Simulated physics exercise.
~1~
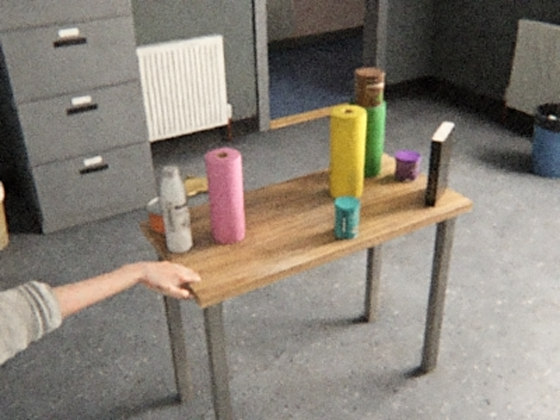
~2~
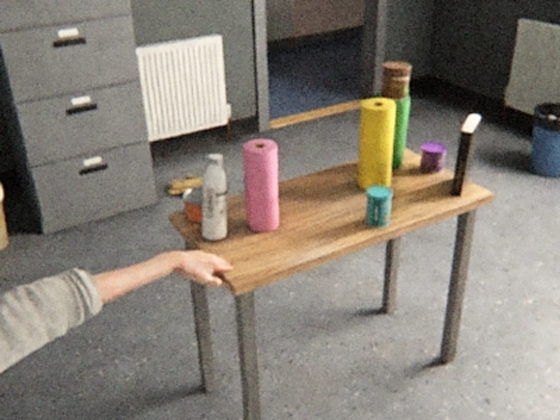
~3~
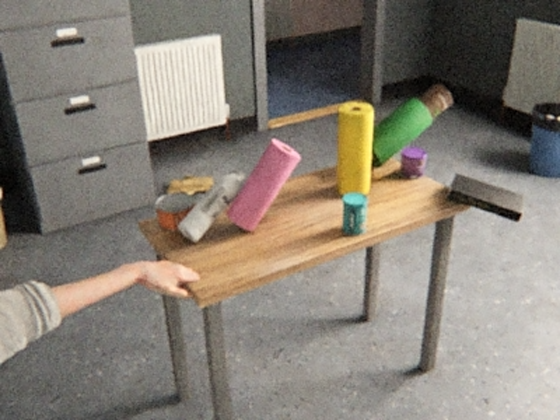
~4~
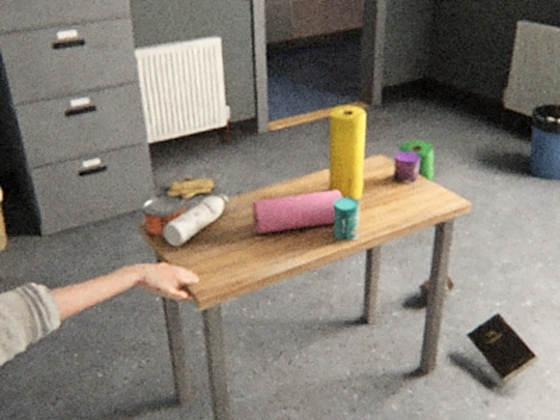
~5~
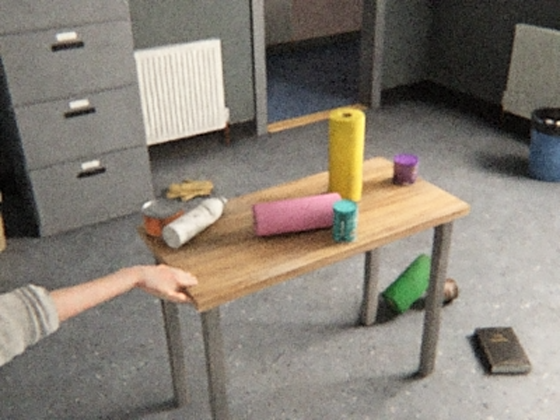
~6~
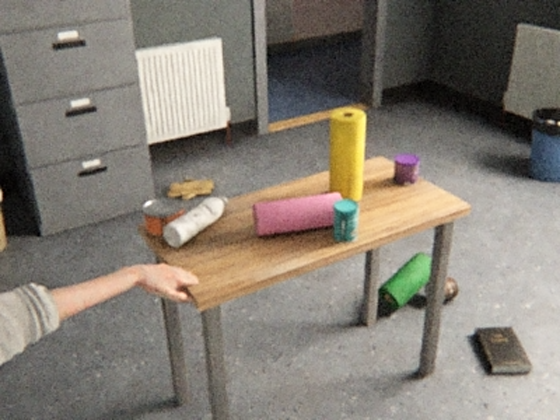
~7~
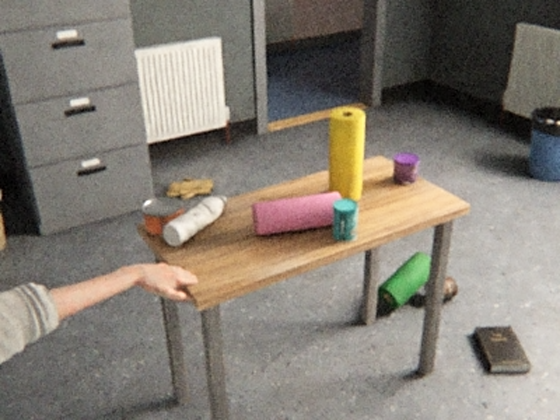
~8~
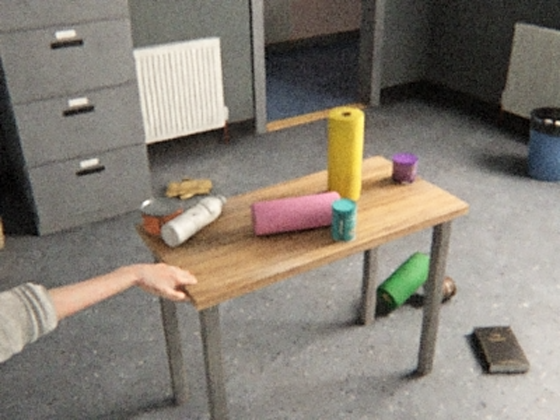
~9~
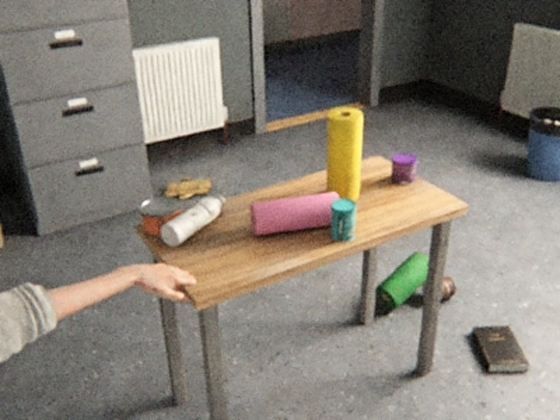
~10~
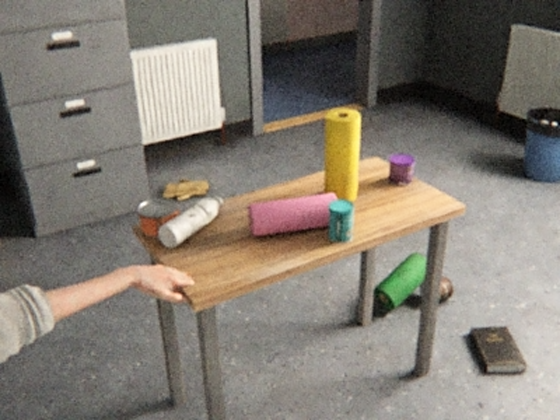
A wooden side table stands in a grey room with filing cabinets and a radiator, seen from slightly above by a gently swaying camera, a hand gripping its near left corner. It holds a white bottle, orange tub and pink roll on the left, with yellow and green rolls, brown and purple tins, a turquoise tin and a black book towards the right. The hand shoves the table right, then jerks it back left. The pink roll and bottle topple onto the tabletop, while the book, brown tin and green roll drop to the floor. The yellow roll stays upright.
